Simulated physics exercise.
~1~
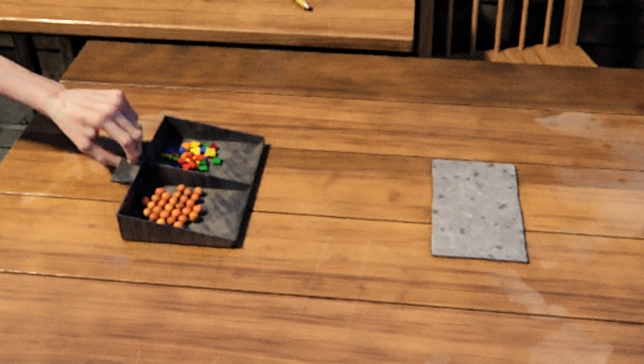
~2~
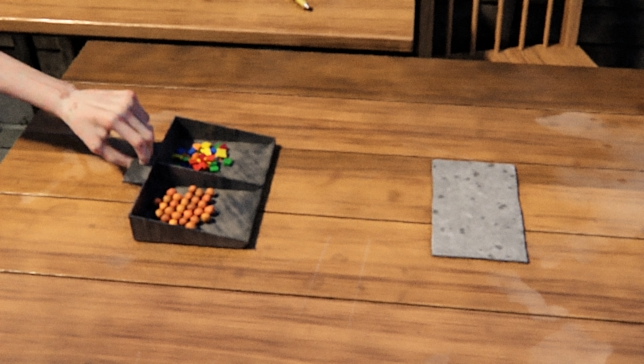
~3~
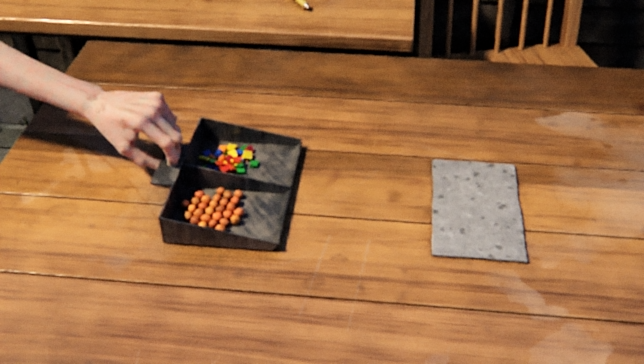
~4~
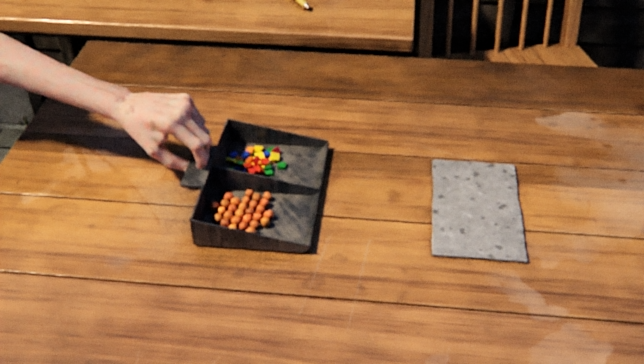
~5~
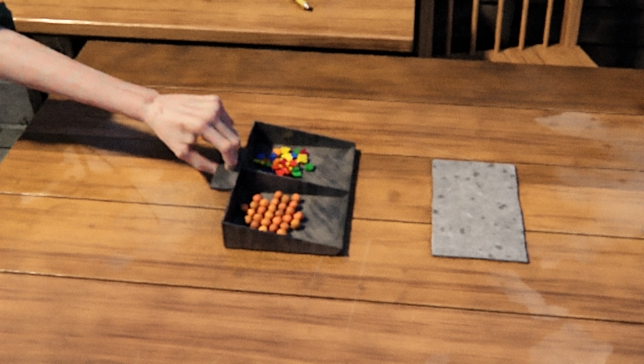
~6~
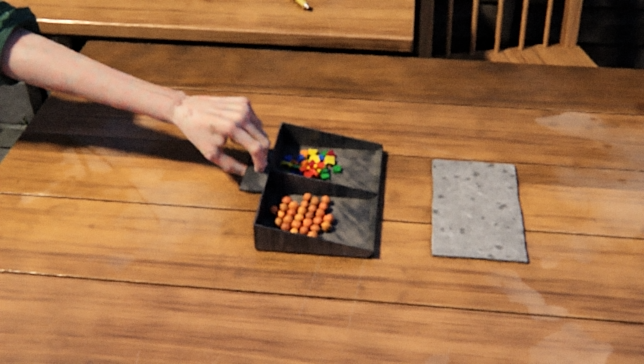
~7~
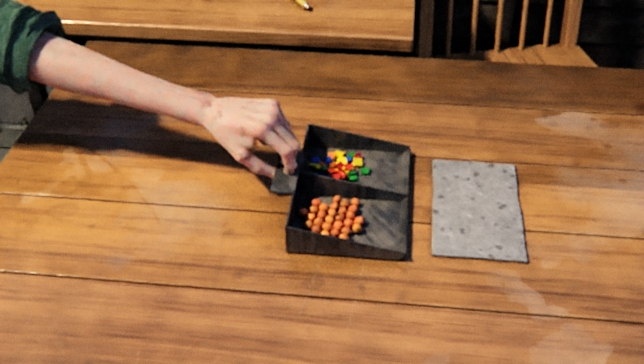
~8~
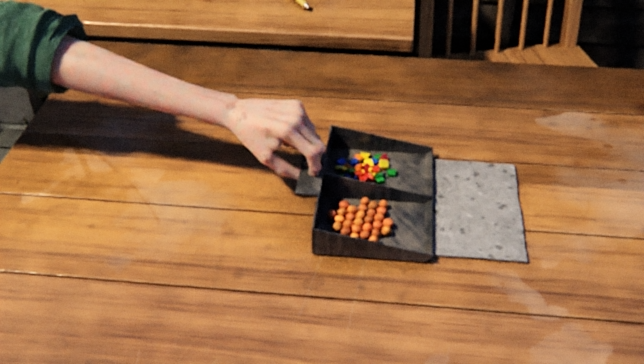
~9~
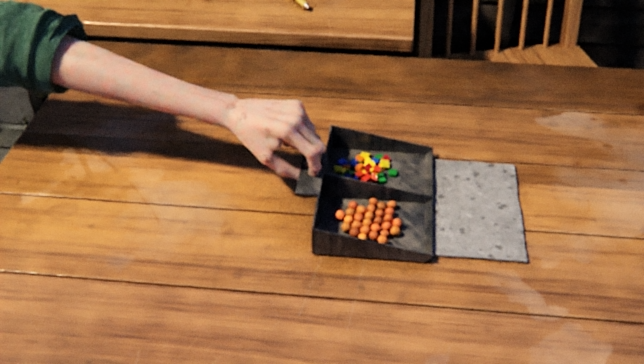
A hand with a dark green sleeve grips the left side of a black divided tray on a wooden plank table, seen from above at an angle by a still camera. The tray holds small red, yellow, blue and green pieces in its back section and round orange balls in its front section, while a flat grey speckled slab lies to the right. The hand pushes the tray steadily rightward until it meets the slab's left edge and stops. The orange balls then shift slightly right towards the low rim, and both handfuls remain inside.
